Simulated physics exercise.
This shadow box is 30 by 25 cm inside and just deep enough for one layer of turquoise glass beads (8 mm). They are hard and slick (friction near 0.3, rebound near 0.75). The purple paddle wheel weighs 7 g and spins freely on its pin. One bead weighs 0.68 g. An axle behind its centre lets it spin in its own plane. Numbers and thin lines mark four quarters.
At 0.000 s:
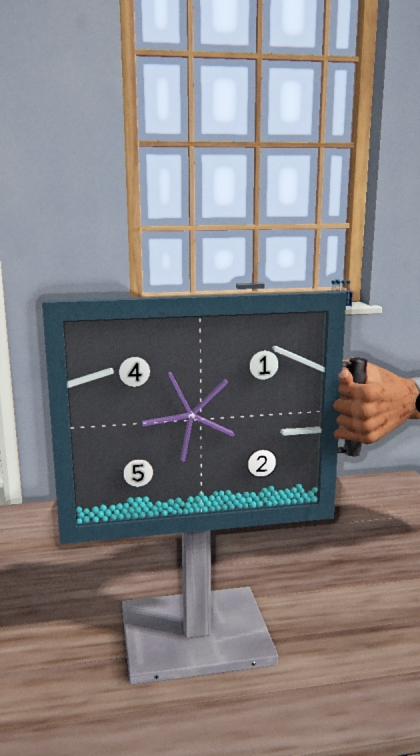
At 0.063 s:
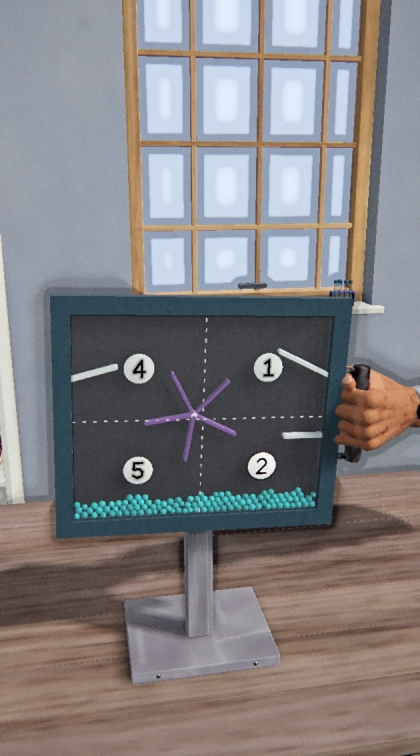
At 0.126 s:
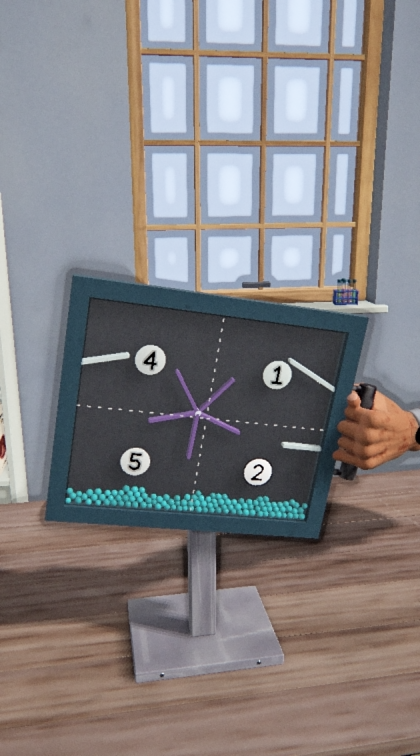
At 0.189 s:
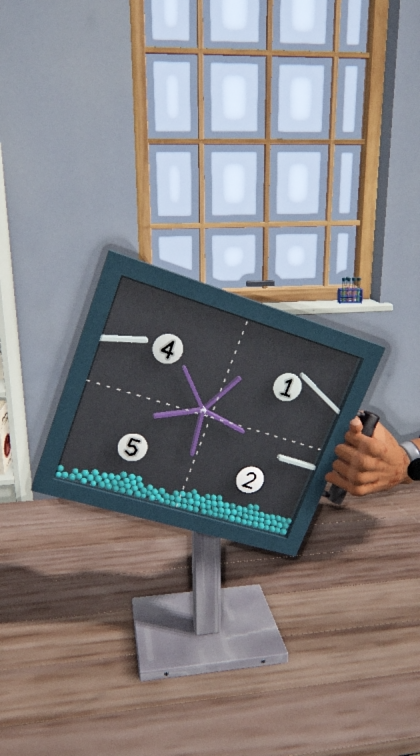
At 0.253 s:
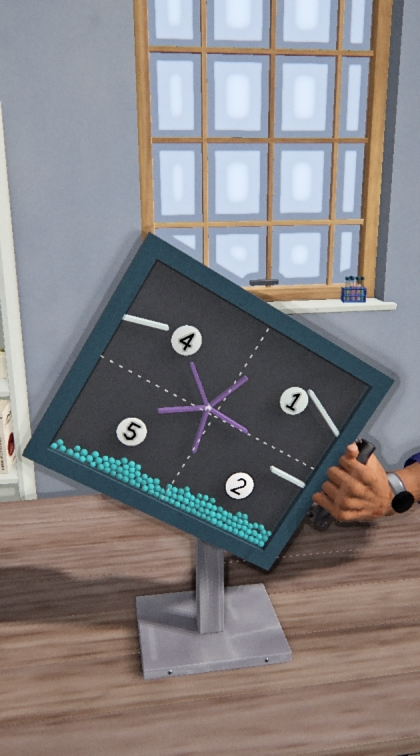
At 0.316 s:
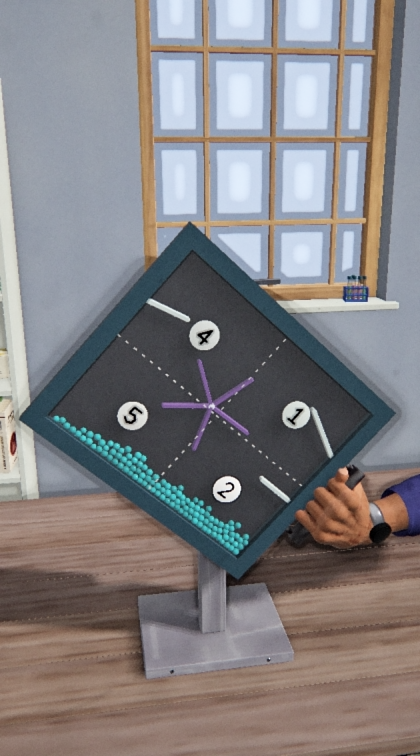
A teal-framed square box with a dark face, standing on a grey pedestal on a wooden surface before a gridded window, is seen from the front. Inside are turquoise beads along the bottom, a purple paddle wheel at the centre, white bars and four numbered white discs. A hand at the right edge turns the box steadily clockwise from level, and the beads shift into a sloping layer as the view drifts very slightly.
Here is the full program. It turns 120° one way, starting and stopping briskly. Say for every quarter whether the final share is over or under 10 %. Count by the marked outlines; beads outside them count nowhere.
Quarter 1: Over, quarter 2: Over, quarter 4: Under, quarter 5: Under 10 %.
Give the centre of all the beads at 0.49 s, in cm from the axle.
About 8 cm left and 10 cm below.
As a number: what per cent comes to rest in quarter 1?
Roughly 20 per cent.
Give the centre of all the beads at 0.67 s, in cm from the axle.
About 10 cm left and 9 cm below.
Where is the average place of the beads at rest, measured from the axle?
Some 11 cm left and 8 cm below.
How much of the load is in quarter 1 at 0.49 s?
About 0 per cent.
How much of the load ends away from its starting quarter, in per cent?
Roughly 50 per cent.
By 0.49 s, it stands 74° clockwise; the beads' middle is 8 cm left of and 10 cm below the centre; no. 2, 85 %, no. 5, 15 %.
By 0.67 s, it stands 105° clockwise; the beads' middle is 10 cm left of and 9 cm below the centre; no. 2, 100 %.
By 0.83 s, it stands 120° clockwise; the beads' middle is 12 cm left of and 7 cm below the centre; no. 1, 10 %, no. 2, 90 %.
All still by 2.5 s, it stands 120° clockwise; no. 1, 20 %, no. 2, 80 %, no. 4, 0 %, no. 5, 0 %.
